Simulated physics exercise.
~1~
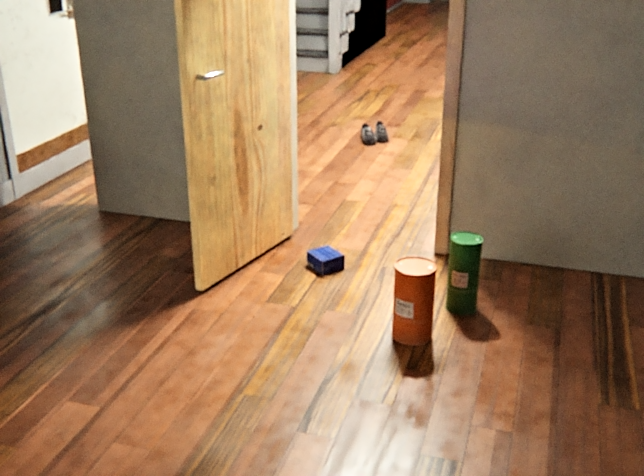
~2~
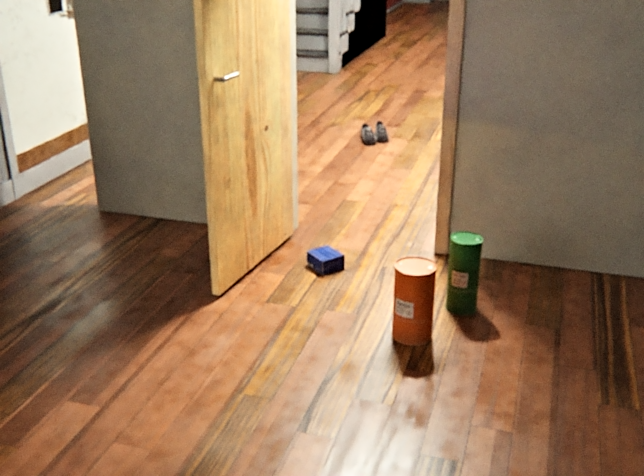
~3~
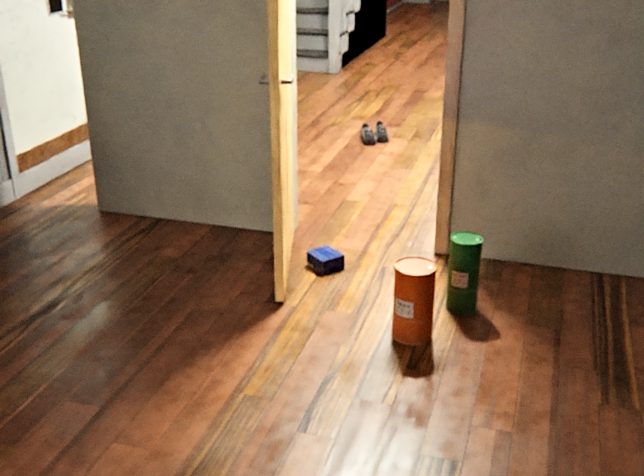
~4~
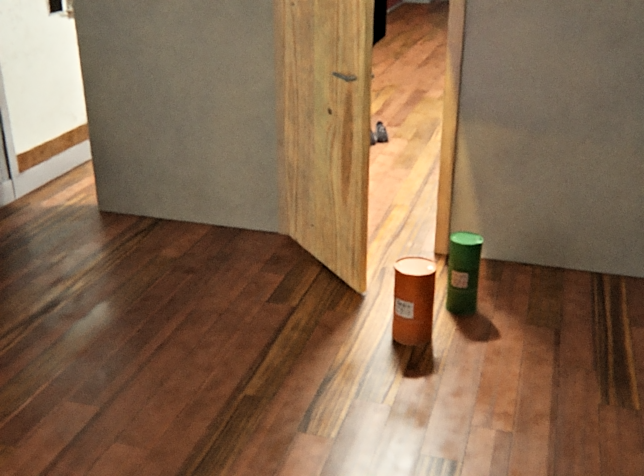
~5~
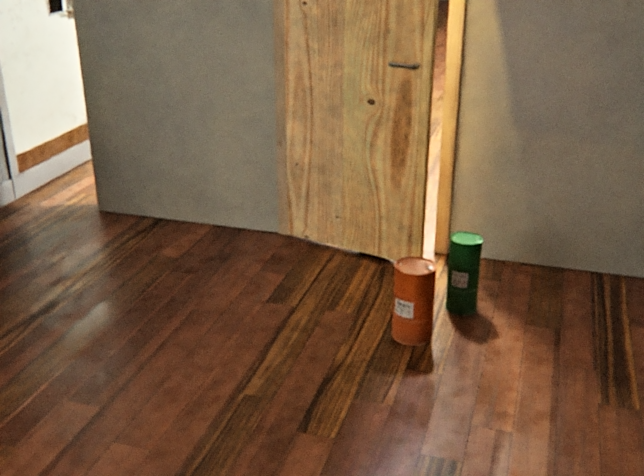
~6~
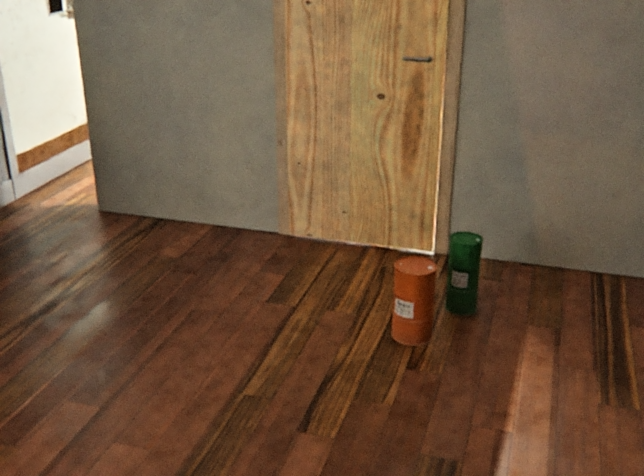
Wooden door swinging shut in a grey wall, hiding the blue box and shoes beyond, as orange and green canisters stay put.
